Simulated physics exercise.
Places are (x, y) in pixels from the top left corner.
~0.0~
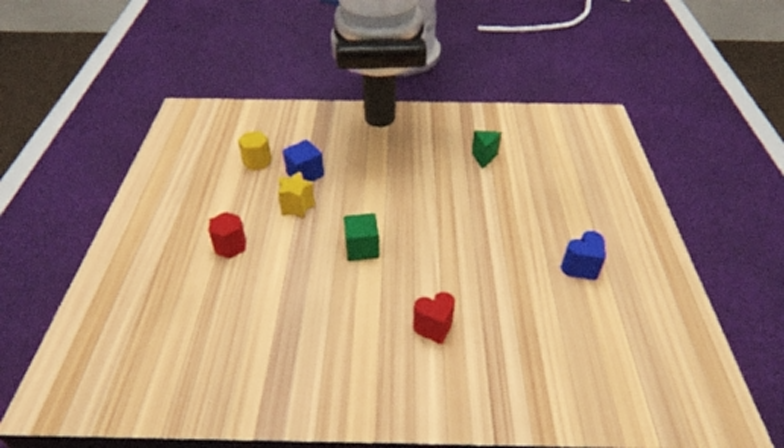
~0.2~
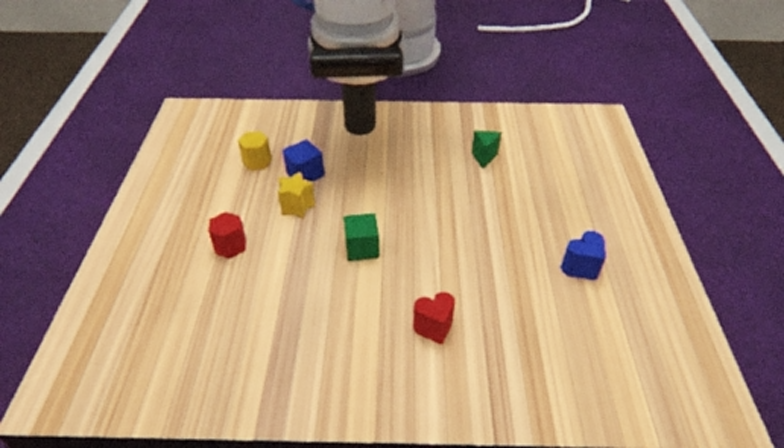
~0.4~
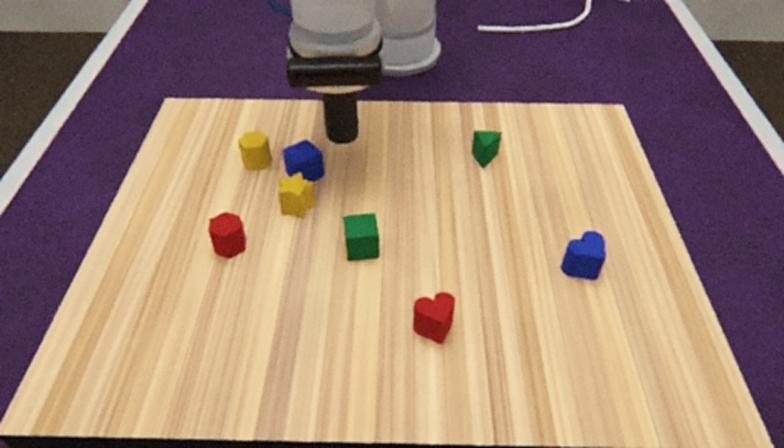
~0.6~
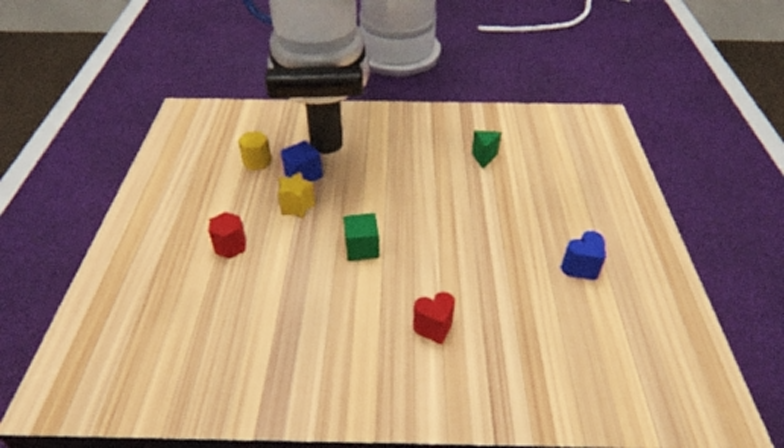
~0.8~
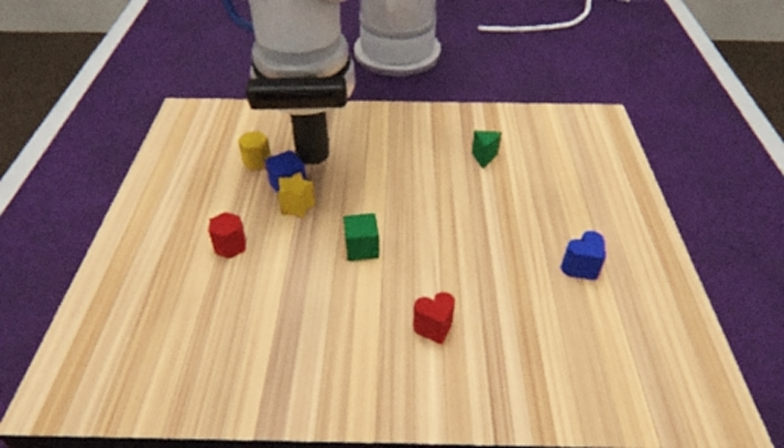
On a wooden board with coloured blocks, a robot arm moves left and nearer, nudging the blue block slightly left.
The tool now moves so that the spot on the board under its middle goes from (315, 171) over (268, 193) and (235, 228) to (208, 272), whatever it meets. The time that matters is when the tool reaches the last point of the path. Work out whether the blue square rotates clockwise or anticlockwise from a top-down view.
Direction: Clockwise.
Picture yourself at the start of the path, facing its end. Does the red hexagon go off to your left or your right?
The shift is leftward.
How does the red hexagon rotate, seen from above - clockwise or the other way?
It swings round anticlockwise.
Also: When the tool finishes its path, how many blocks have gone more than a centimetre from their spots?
Here I'd predict two blocks moving more than 1 cm.
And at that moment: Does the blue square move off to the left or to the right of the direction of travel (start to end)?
The blue square is shifted sideways to the right, facing along the path from start to end.
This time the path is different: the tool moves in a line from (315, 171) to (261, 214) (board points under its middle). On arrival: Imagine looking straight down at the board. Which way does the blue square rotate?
From above, the turn goes clockwise.
The first path, step by step. One third of the way, tool (264, 177); blue square (236, 187), turned 15° anticlockwise.
Two thirds of the way, tool (230, 212); red hexagon (223, 231), turned 15° anticlockwise; blue square (192, 216).
At the end, tool (202, 256); red hexagon (208, 277), turned 65° anticlockwise; blue square (178, 225), turned 45° clockwise; yellow star not moved.
